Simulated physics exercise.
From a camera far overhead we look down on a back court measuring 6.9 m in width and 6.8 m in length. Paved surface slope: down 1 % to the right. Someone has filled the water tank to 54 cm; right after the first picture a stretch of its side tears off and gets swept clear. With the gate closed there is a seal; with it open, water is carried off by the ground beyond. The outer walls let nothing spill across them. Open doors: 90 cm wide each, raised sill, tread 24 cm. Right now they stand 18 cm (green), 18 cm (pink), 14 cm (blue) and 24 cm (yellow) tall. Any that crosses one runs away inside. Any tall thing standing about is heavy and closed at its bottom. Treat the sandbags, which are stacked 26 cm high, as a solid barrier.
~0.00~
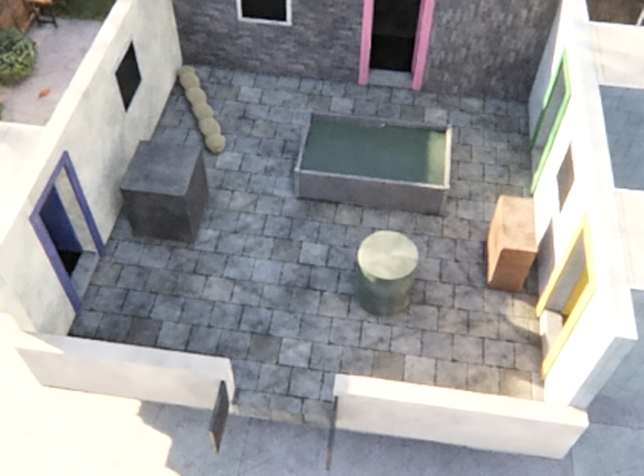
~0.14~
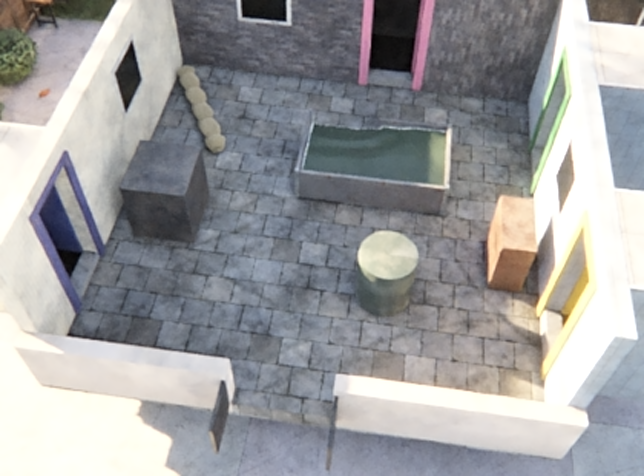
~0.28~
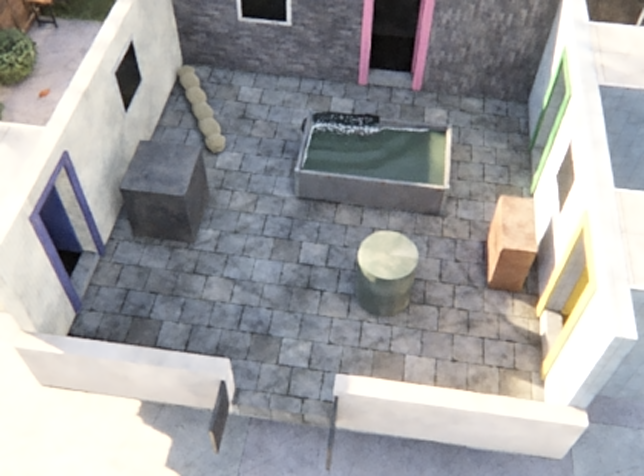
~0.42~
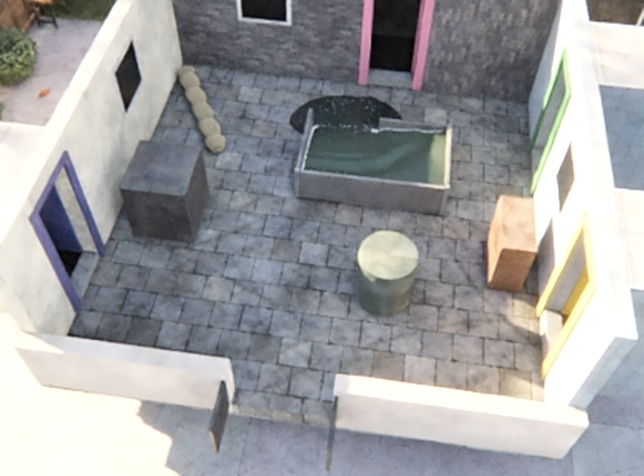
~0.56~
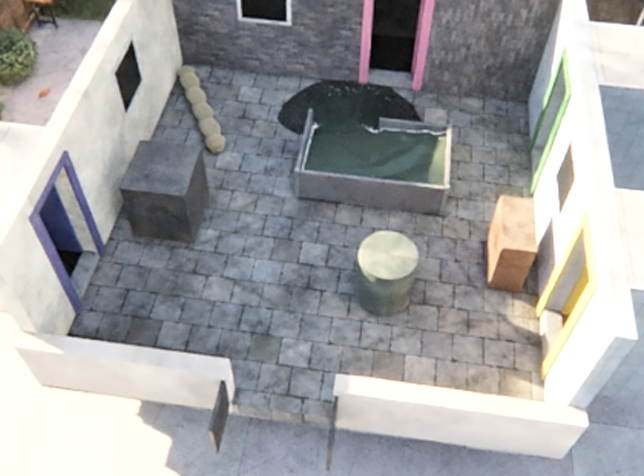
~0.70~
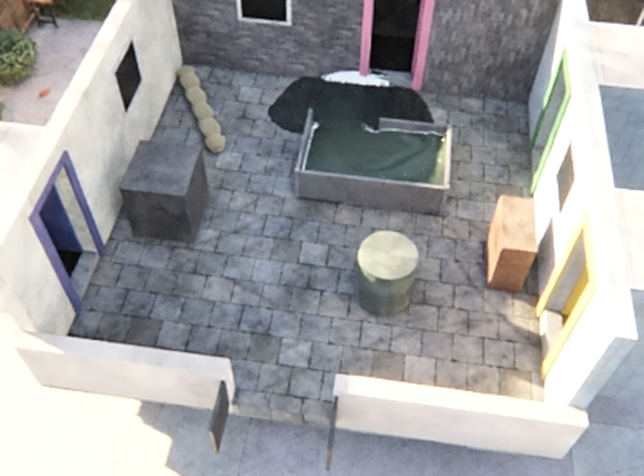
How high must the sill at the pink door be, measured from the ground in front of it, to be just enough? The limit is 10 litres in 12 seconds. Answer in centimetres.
About 24 cm.
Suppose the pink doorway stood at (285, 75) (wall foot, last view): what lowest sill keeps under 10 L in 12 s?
About 17 cm.
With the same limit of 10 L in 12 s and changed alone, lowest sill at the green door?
Green door, minimum about 7.0 cm.
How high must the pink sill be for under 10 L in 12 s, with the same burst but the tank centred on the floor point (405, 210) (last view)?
It should be around 23 cm high.
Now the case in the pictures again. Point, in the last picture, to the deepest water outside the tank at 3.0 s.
At about pixel (182, 67).
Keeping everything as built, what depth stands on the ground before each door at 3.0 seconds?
Lab note, cm: Green 7; pink 19; blue 0; yellow 0.
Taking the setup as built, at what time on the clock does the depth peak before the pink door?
That happens close to 1.4 s on the clock.
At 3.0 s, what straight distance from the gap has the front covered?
Distance from gap: Approx. 3.8 m.
After 1.4 s water covers 10 % of the floor, deepest (34 cm) near (342, 85); 25 cm at the pink door, 11 litres in over its 18 cm sill.
After 3.0 s water covers 25 % of the floor, deepest (32 cm) near (182, 67); 19 cm at the pink door, 37 litres in over its 18 cm sill.
After 12.0 s water covers 85 % of the floor, deepest (8 cm) near (541, 372); 5 cm at the pink door, 40 litres in over its 18 cm sill.
At the pink door as built, the water arrived by 0.7 s and peaked near 25 cm at 1.4 s.
With a sill of 22 cm, 18 litres would have come in within the 12 s; with 29.5 cm, 1 litre. So under 10 litres takes about 24 cm.
